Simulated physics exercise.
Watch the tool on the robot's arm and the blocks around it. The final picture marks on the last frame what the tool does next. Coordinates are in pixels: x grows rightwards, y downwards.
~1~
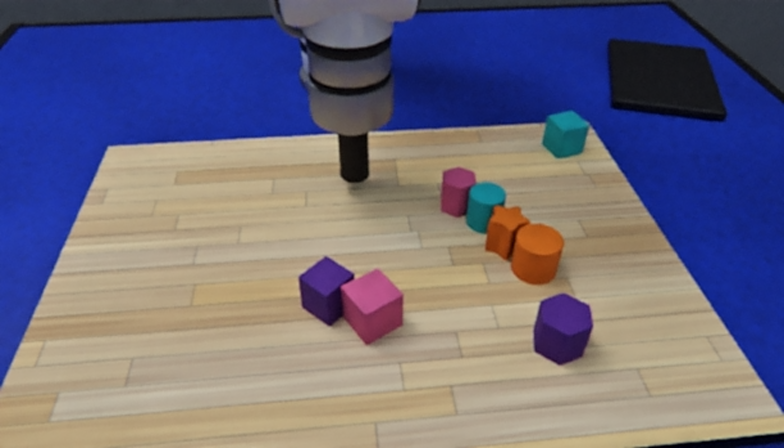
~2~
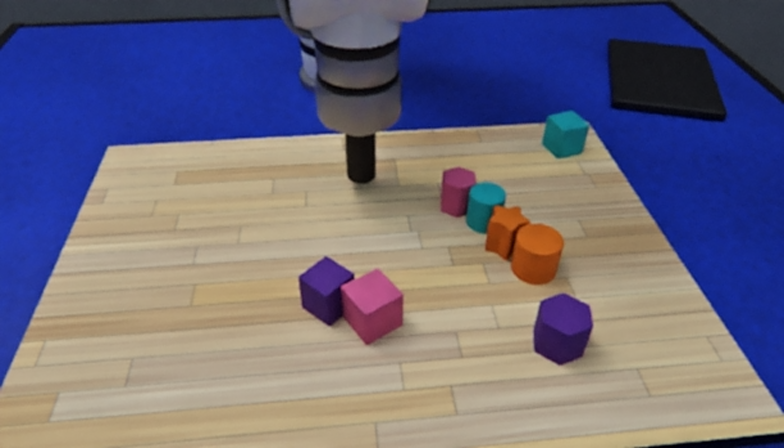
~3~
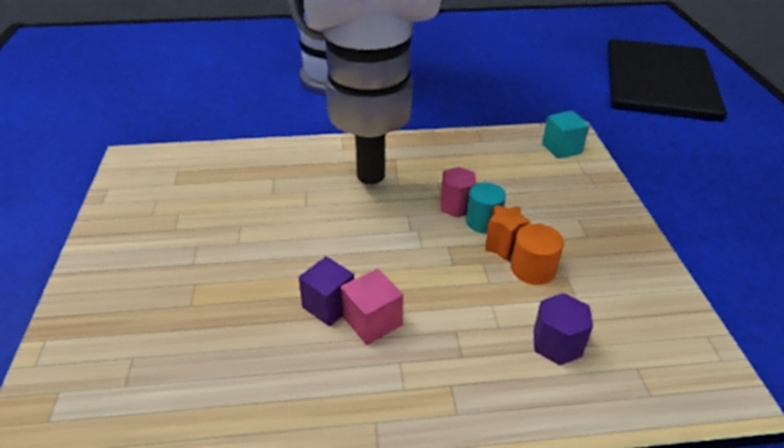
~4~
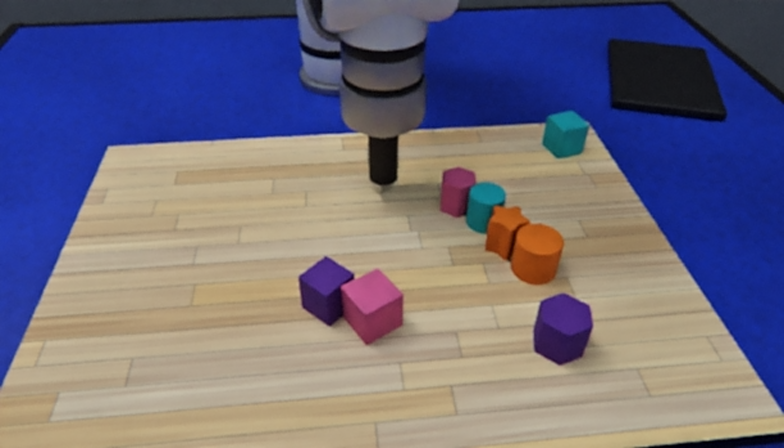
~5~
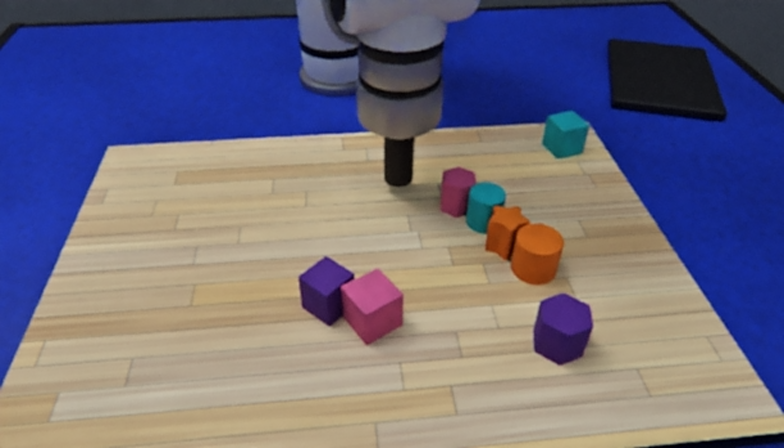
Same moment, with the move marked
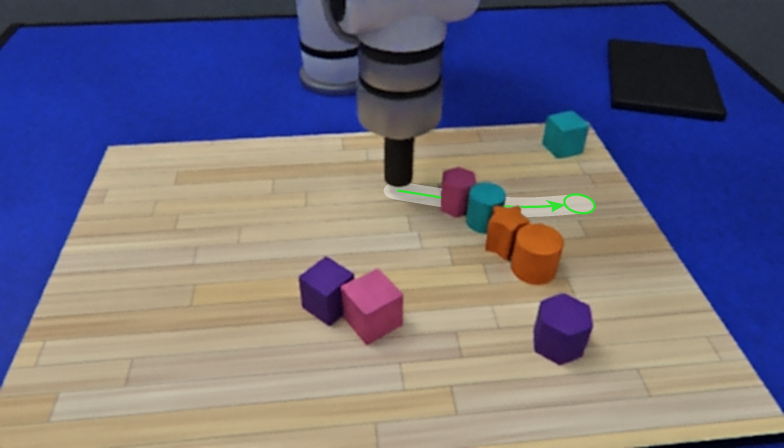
A robot arm with a black tool tip slides slowly to the right along the far side of a wooden board, starting left of a slanting row of pink, turquoise and orange blocks. The tip moves closer to the pink block, while every block on the board stays still.
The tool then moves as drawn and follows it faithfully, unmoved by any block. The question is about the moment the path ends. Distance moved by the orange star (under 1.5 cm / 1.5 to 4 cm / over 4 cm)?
It is going to finish within 1.5 cm of where it is now.
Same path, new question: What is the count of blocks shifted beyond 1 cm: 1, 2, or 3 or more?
That makes 2 blocks.
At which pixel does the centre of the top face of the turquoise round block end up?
The top centre is at (530, 198).
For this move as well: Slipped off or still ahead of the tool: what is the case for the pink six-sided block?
Answer: Still ahead.
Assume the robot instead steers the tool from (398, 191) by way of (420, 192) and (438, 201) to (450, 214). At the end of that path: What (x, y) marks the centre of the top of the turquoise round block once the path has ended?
The answer is (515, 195).
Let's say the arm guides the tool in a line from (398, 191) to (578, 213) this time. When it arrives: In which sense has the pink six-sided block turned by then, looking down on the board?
From above, the turn goes anticlockwise.
The line goes from (398, 191) by way of (458, 200) and (519, 207) to (579, 204).
What follows on the original path. One third of the way, tool at (460, 188); pink six-sided block at (494, 177), turned 30° anticlockwise; turquoise round block at (515, 197); orange star at (513, 219); orange round block at (543, 241).
Two thirds of the way, tool at (522, 195); pink six-sided block at (557, 176), turned 70° anticlockwise; turquoise round block at (530, 198); orange star at (513, 220); orange round block at (543, 242).
At the end, tool at (583, 192); pink six-sided block at (619, 174), turned 65° anticlockwise; turquoise round block at (530, 198); orange star at (513, 220); orange round block at (543, 242).
